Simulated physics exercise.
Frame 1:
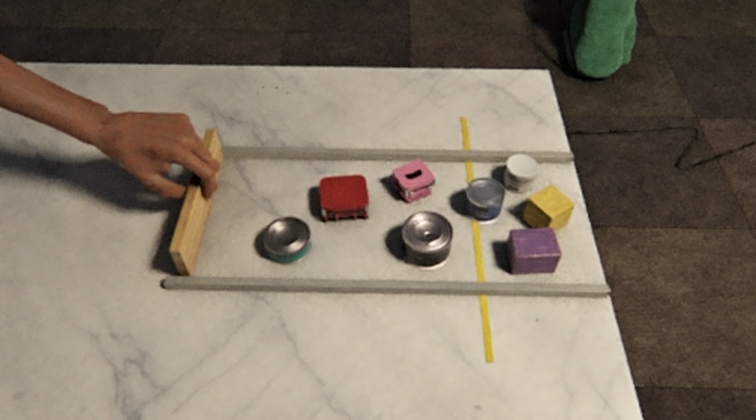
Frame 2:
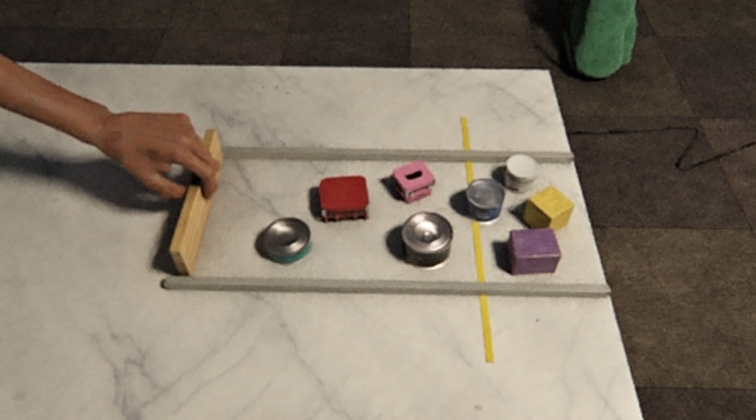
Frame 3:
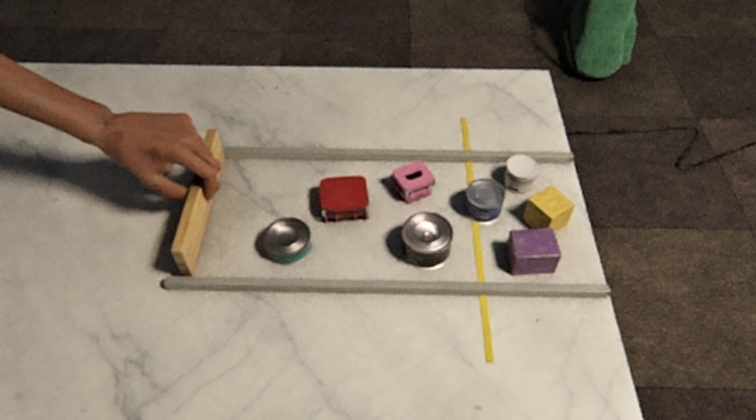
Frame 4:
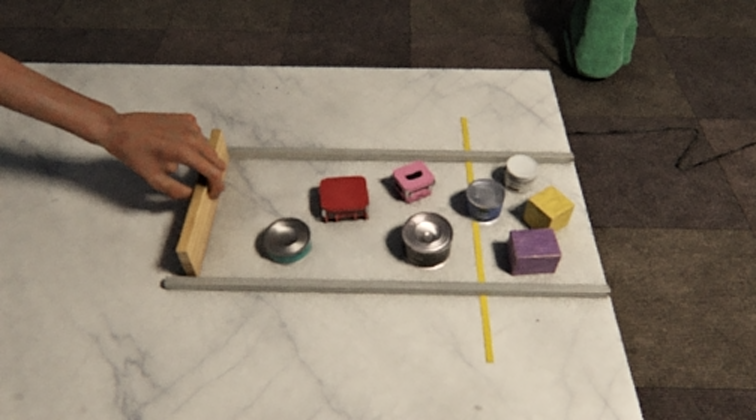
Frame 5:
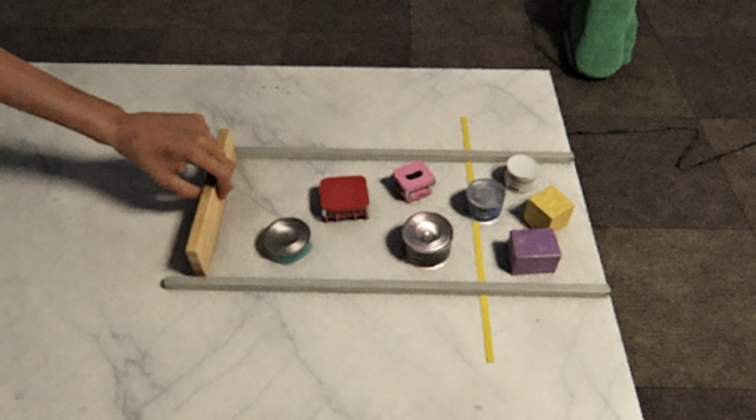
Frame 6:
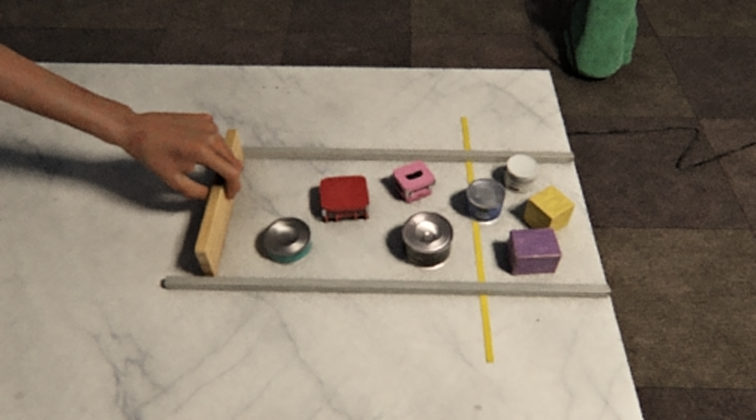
The clip opens on a hand holding a wooden board upright between two rails on a marble surface, with eight small containers and blocks scattered to its right. After staying nearly still, the hand slides the board slightly rightward, leaving a gap before the objects, which remain in place.
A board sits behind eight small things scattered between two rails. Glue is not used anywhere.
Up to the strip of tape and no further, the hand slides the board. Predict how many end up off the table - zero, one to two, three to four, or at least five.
There will be no losses over the edge.
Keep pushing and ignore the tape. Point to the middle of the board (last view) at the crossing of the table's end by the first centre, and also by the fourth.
About (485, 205) and about (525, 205).
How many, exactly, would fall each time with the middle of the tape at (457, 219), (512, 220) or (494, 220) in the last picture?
0, 2, 1.
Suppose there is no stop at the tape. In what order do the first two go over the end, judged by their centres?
In order: The purple block, the yellow block.
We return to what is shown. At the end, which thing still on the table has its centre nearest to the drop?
Foremost: The purple block.
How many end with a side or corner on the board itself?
At rest, 3 are in contact.
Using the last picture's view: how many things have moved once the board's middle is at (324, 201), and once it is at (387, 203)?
One spot: 2. Other spot: 4.
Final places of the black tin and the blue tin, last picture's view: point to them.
Black tin: About (551, 239); blue tin: About (540, 201).
Soon after, none off yet; yellow block at rest near (549, 212); white tub at rest near (521, 174); purple block at rest near (533, 251).
In the end, the number that fall off is zero.
